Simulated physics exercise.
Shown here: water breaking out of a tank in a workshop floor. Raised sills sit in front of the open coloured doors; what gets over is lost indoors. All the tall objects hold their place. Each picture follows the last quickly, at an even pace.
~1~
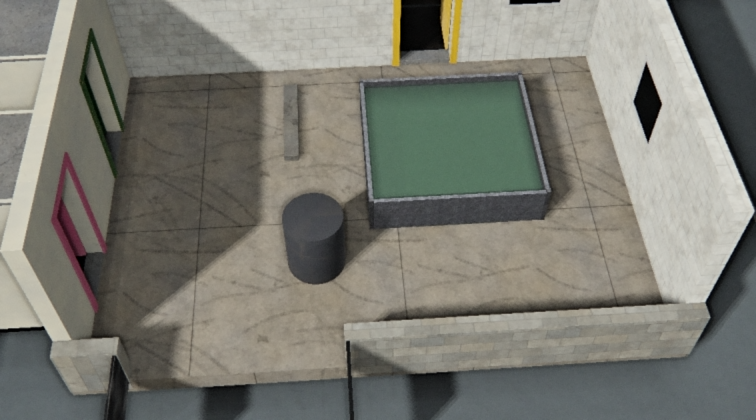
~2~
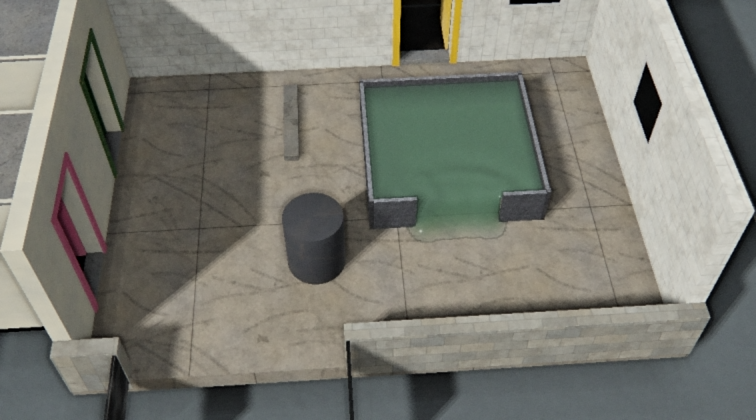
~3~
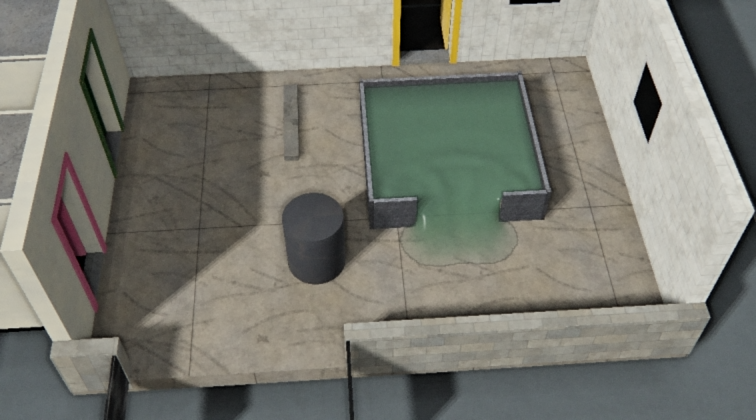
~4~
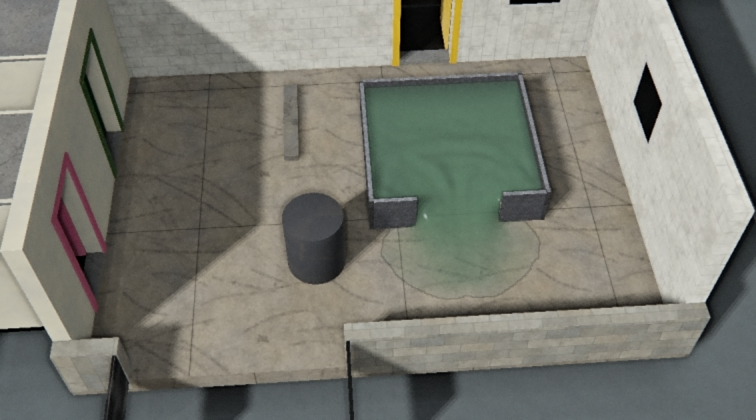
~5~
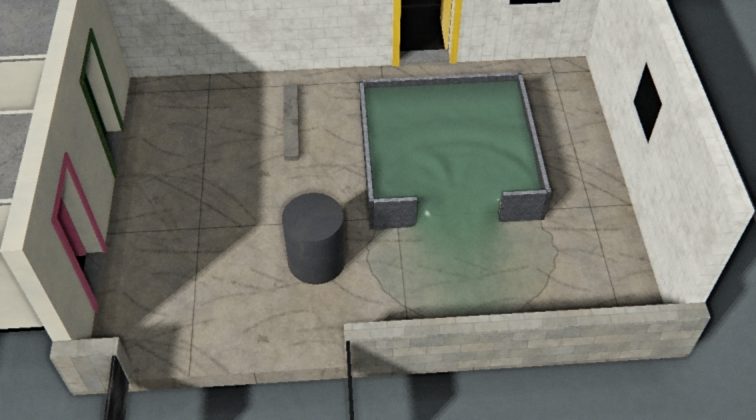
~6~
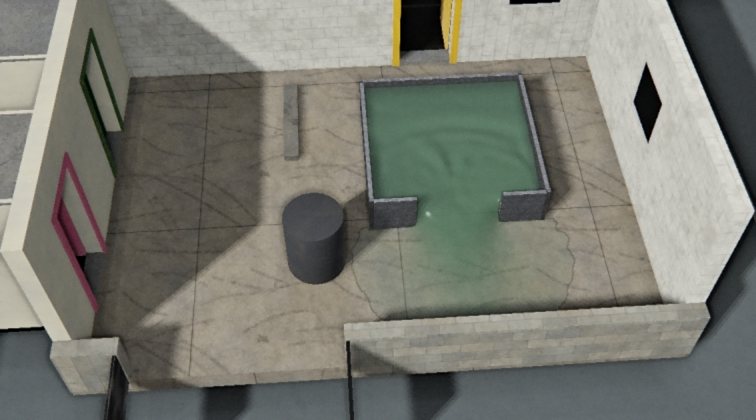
Green water sits still in a square tank, then pours through a gap in its front wall and spreads in a widening pool across the tiled floor toward the low front wall, while a dark cylinder nearby stays put.
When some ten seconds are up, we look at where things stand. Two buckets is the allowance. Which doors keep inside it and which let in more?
The green door will let through no more than two buckets; the pink door will let through over two buckets; the yellow door will let through no more than two buckets.
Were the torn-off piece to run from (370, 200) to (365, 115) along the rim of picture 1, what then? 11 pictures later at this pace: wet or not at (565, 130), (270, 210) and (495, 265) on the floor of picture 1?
Point one not reached; point two reached; point three not reached.
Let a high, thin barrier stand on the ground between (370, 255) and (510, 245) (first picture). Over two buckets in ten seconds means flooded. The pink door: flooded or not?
Pink: Within bounds.
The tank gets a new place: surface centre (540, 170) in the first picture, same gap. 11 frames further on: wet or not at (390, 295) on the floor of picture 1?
Result at that place: Inundated.
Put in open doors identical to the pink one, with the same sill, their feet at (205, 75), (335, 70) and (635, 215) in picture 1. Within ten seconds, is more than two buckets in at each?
In that order: Lets less in, holds, goes over.
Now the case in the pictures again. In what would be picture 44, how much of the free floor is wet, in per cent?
Some 70 per cent.
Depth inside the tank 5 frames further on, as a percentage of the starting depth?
About 76 %.
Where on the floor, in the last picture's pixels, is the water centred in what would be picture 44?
The balance point is around (444, 206).
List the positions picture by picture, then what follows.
Still water in the tank at (450, 137), in the first frame.
Water pours out at (458, 214) and has run to (414, 231), in the second frame.
The front is at (422, 260), out from the gap at (458, 215), in the third frame.
Water pours out at (458, 215) and has run to (497, 290), in the fourth frame.
Water pours out at (458, 215) and has run to a hidden place, in the fifth frame.
Water pours out at (458, 214) and has run to a hidden place, in the sixth frame.
A moment on, water covers 15 % of the floor; the green door not reached, the pink door not reached, the yellow door not reached.
Next, water covers 25 % of the floor; the green door not reached, the pink door not reached, the yellow door not reached.
Then, water covers 45 % of the floor; the green door not reached, the pink door wet at the sill, nothing in, the yellow door not reached.
Later, water covers 70 % of the floor; the green door wet at the sill, nothing in, the pink door over two buckets in, the yellow door wet at the sill, nothing in.
In the end, water covers 95 % of the floor; the green door wet at the sill, nothing in, the pink door far over two buckets in, the yellow door wet at the sill, nothing in.
